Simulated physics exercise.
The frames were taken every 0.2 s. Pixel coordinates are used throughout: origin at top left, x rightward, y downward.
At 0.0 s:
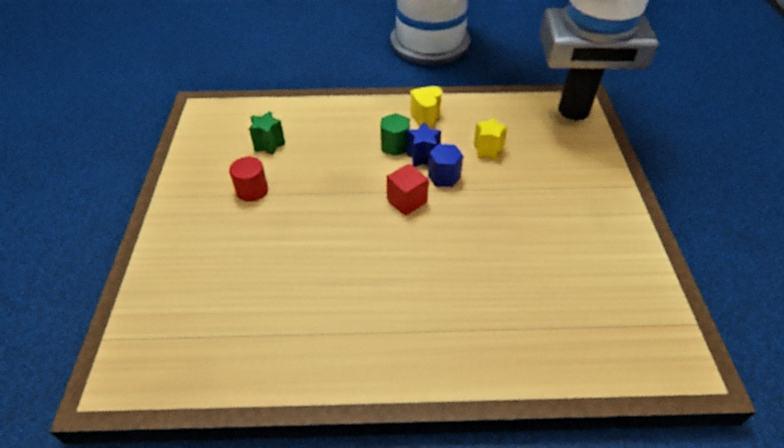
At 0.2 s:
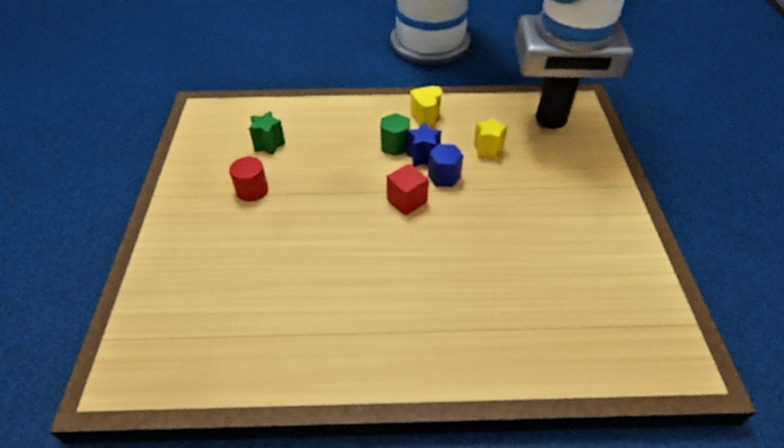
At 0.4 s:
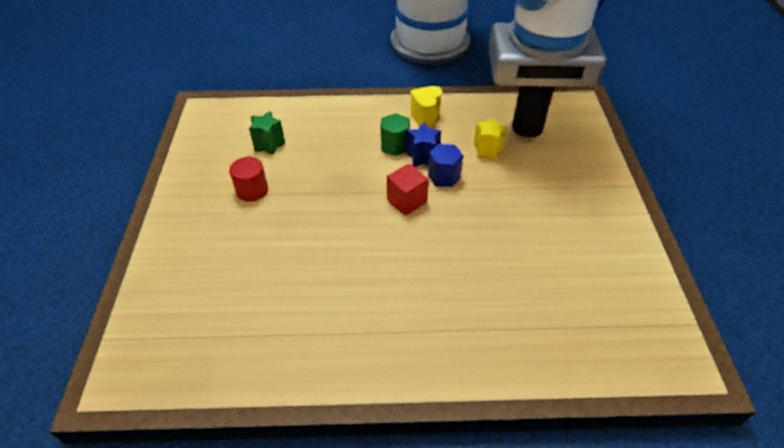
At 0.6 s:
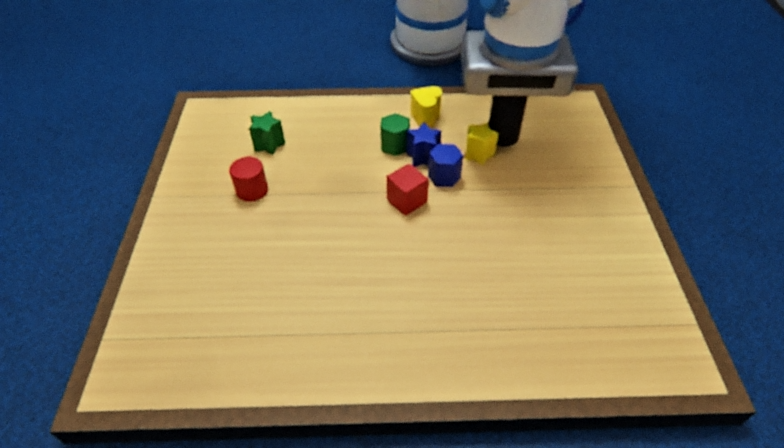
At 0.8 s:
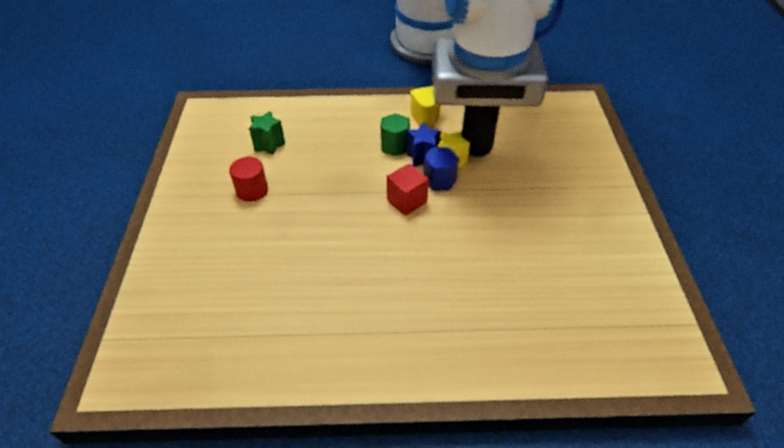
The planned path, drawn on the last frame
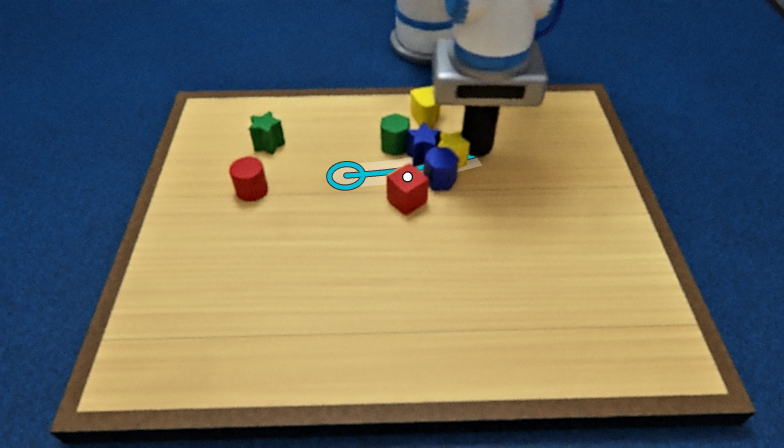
At first, a robot arm holds a black peg near the upper right of a wooden board scattered with red, green, blue and yellow blocks. The peg moves left and slightly downward to the yellow star, then pushes it left against the blue blocks, nudging the blue six-sided one slightly.
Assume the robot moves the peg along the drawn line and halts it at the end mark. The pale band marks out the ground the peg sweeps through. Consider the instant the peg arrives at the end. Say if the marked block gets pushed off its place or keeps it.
At the end of the path, it will have moved.
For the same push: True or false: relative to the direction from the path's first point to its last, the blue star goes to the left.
The claim does not hold.
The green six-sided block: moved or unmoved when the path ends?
It will be nudged away from its spot.
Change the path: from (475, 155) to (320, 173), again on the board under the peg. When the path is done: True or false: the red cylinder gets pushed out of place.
The statement is false.
The drawn path runs from (475, 155) through (434, 165) and (391, 172) to (346, 176); the dot is on the red square block.
The first path, step by step. One third of the way, peg (435, 156); green six-sided block (389, 119), turned 25° clockwise; red square block (391, 192), turned 20° anticlockwise; blue star (395, 140), turned 50° clockwise; blue six-sided block (411, 174), turned 25° anticlockwise; yellow star (414, 154), turned 15° anticlockwise.
Two thirds of the way, peg (391, 163); green six-sided block (389, 119), turned 25° clockwise; red square block (383, 211), turned 40° anticlockwise; blue star (364, 140), turned 80° clockwise; blue six-sided block (391, 187), turned 55° anticlockwise; yellow star (380, 168), turned 45° anticlockwise.
At the end, peg (345, 167); green six-sided block (389, 119), turned 25° clockwise; red square block (383, 213), turned 40° anticlockwise; blue star (335, 134), turned 125° clockwise; blue six-sided block (389, 188), turned 65° anticlockwise; yellow star (369, 172), turned 80° anticlockwise.
